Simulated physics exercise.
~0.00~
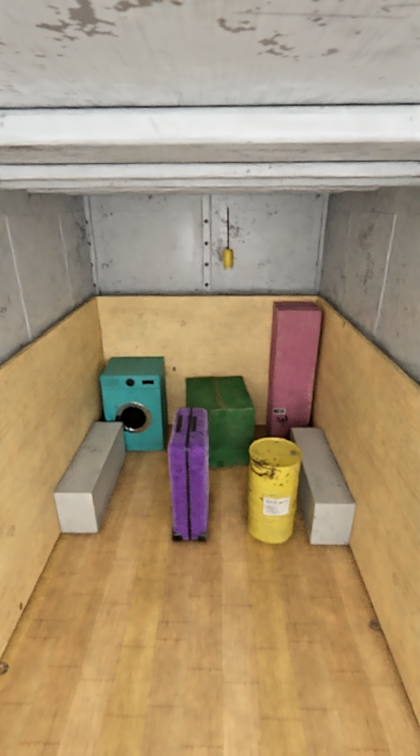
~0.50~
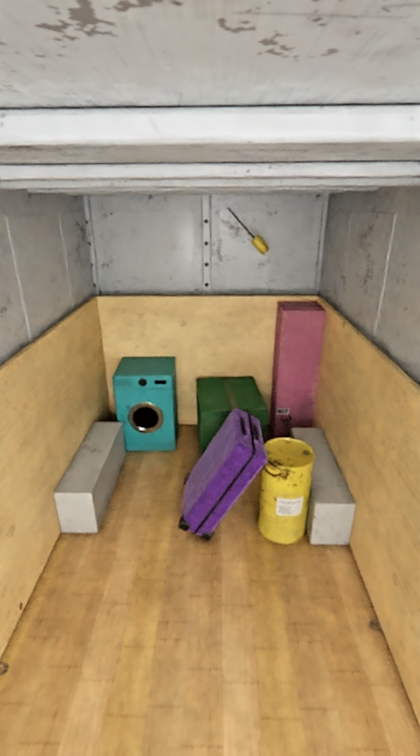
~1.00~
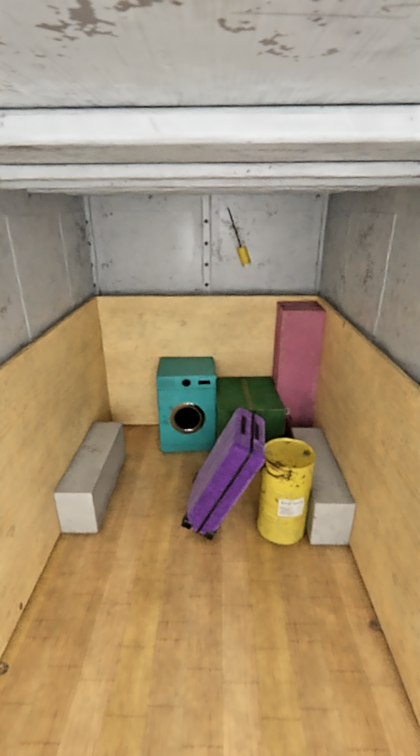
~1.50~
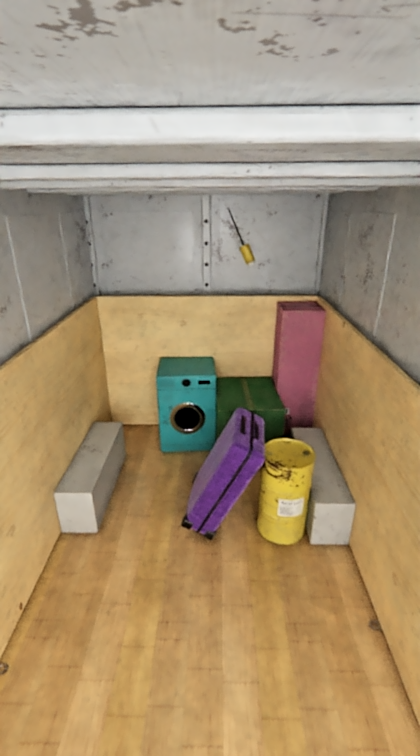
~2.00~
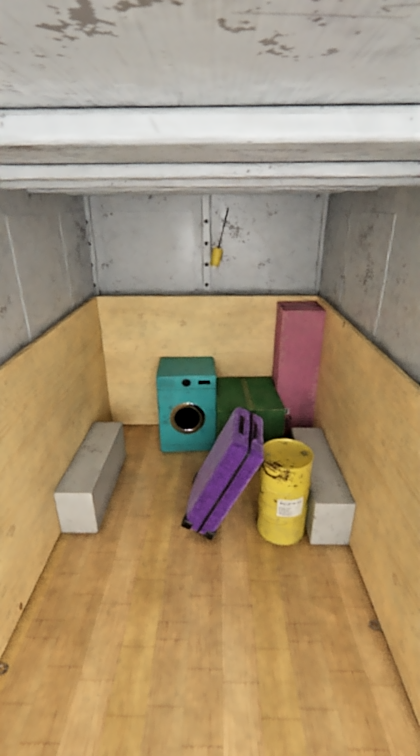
A purple suitcase tipped to the right and came to lean against a yellow drum in the back of a van, while the turquoise washing machine and green box slid right; the hanging lamp swung, and the suitcase ended still leaning.
